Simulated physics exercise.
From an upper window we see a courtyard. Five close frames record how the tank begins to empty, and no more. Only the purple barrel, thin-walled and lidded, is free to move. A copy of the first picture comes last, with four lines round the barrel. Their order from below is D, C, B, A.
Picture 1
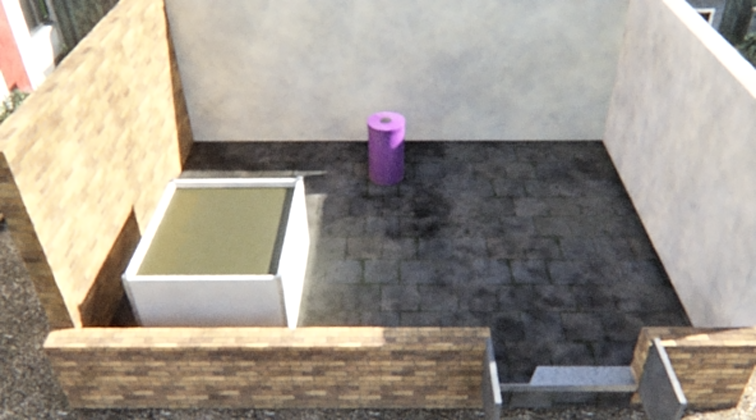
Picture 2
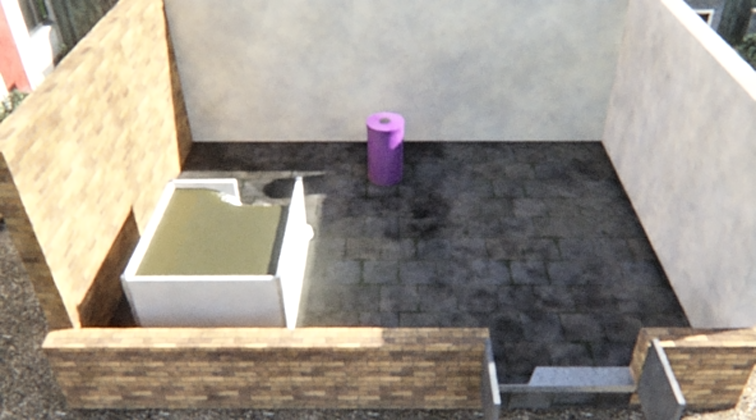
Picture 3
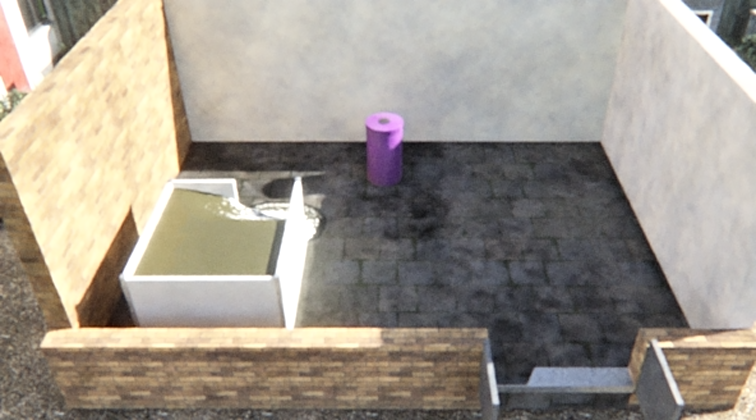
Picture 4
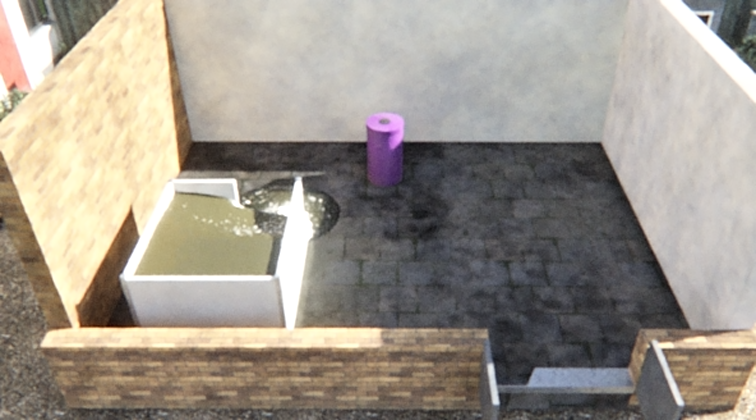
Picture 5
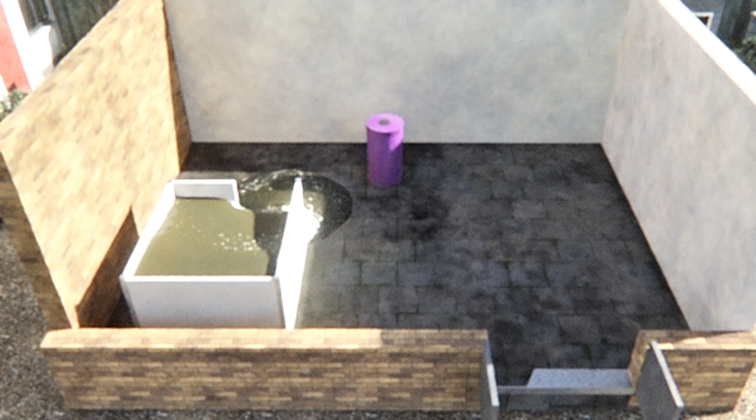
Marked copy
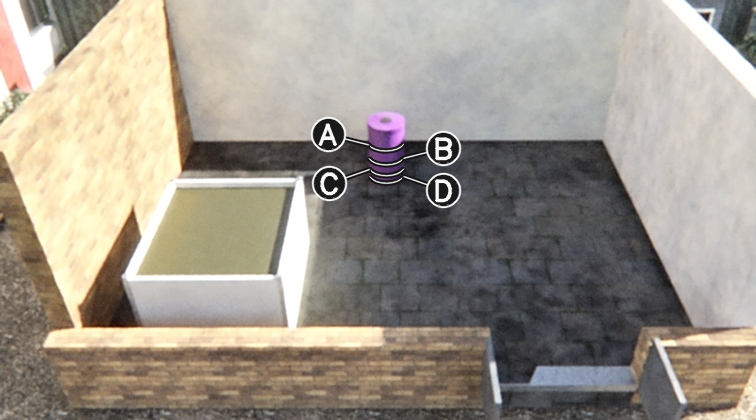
At the start, a white-walled tank full of murky water stands at the left of a walled courtyard, with a purple barrel near the back wall. A gap opens at the tank's back right corner, and water pours through and spreads over the dark paving toward the barrel, which stays still.
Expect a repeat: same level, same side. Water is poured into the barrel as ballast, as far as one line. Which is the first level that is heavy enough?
The answer is level B.
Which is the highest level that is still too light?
The answer is C.
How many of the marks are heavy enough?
Two of the four.
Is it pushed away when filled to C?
Yes.
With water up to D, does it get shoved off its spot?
Yes, it does.
On the marked copy, A at (386, 151); B at (386, 164); C at (386, 175); D at (386, 183); from the bottom up D, C, B, A.
Choosing A, it does not move.
Choosing B, it does not move.
Choosing C, it is pushed about 3 times its own width away.
Choosing D, it is pushed about 7 times its own width away.
